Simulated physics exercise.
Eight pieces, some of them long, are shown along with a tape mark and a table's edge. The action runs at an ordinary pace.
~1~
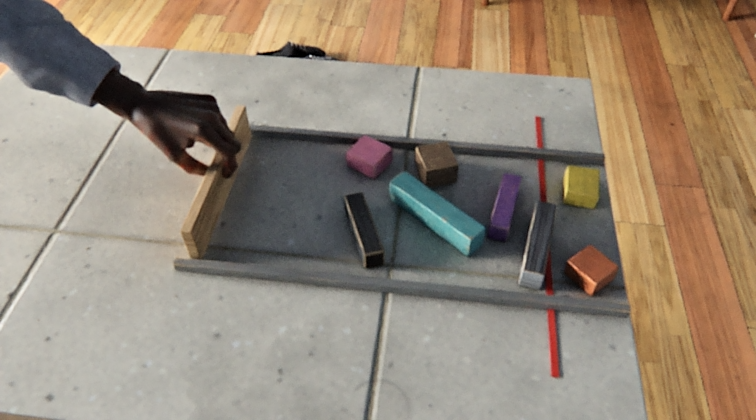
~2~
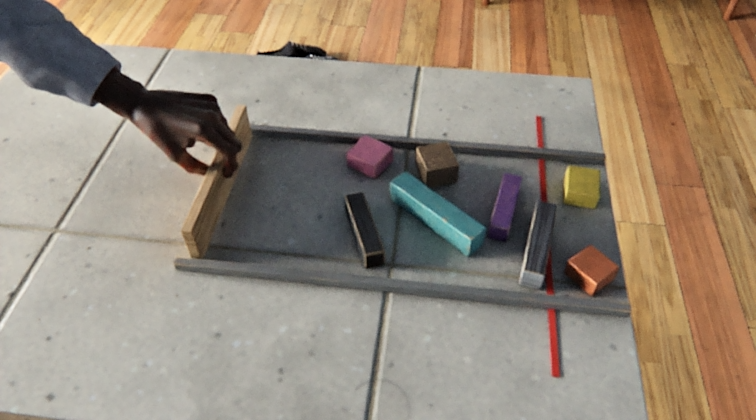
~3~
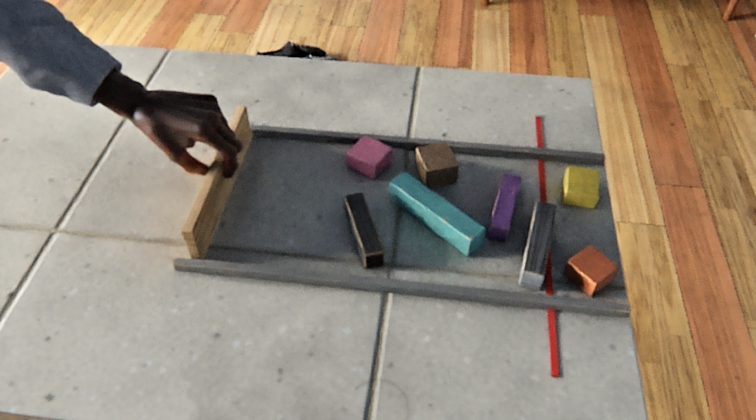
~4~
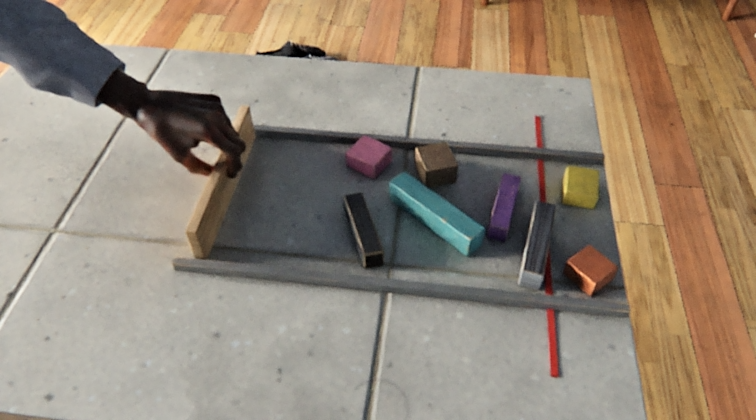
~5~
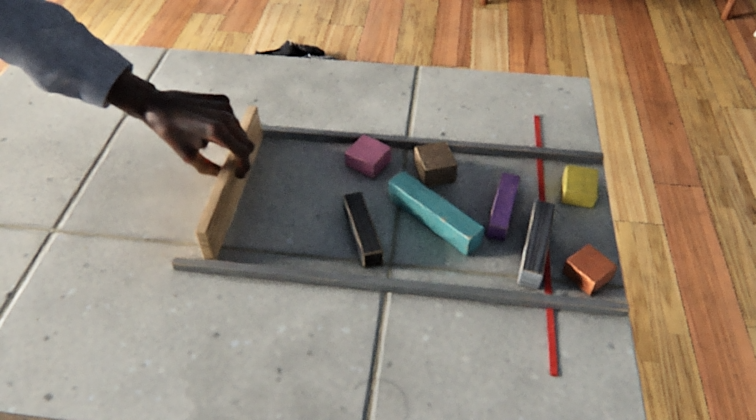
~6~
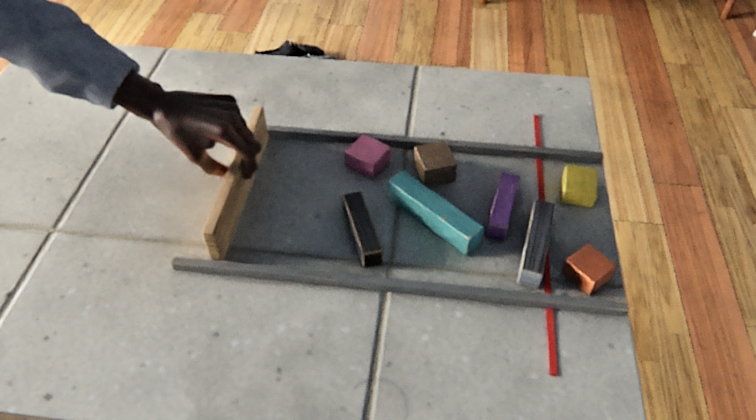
On a grey tiled table beside a wooden floor, a hand held a wooden board upright between two rails, then slid it slightly right while the eight coloured pieces ahead of it stayed put.
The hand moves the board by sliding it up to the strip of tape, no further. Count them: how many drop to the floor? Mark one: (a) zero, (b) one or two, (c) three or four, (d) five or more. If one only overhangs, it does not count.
(b) one or two.
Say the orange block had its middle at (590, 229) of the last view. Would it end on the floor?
Lab note: It goes off the edge.
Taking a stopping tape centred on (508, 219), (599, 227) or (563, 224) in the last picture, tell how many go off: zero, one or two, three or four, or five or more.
Taken in the order given: Not one, more than four, five or more.
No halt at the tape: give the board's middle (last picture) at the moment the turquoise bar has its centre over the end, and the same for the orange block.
Turquoise bar: (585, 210); orange block: (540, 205).
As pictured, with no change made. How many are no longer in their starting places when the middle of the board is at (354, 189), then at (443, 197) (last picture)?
That makes 2 at the first spot and 5 at the second.
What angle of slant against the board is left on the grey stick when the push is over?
Roughly 40°.
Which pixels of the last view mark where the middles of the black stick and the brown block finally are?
The black stick at (558, 249), the brown block at (600, 174).
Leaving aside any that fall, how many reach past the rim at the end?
It would come to 3.
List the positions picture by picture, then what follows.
The first frame shows yellow block (581, 187); orange block (591, 270); grey stick (538, 243); board (220, 178); tape (545, 223).
The second frame shows orange block (591, 270); purple bar (505, 206).
The third frame shows grey stick (538, 244); brown block (436, 165).
The fourth frame shows yellow block (581, 187); pink block (369, 157).
The fifth frame shows orange block (590, 269); black stick (362, 228).
The sixth frame shows yellow block (580, 186); orange block (589, 269); grey stick (536, 243); board (240, 179); tape (544, 222).
A little later, none off yet; yellow block at rest near (580, 186); orange block at rest near (589, 269); grey stick at rest near (536, 243).
When it is over, the number that fall off is one or two; down, orange block and yellow block.
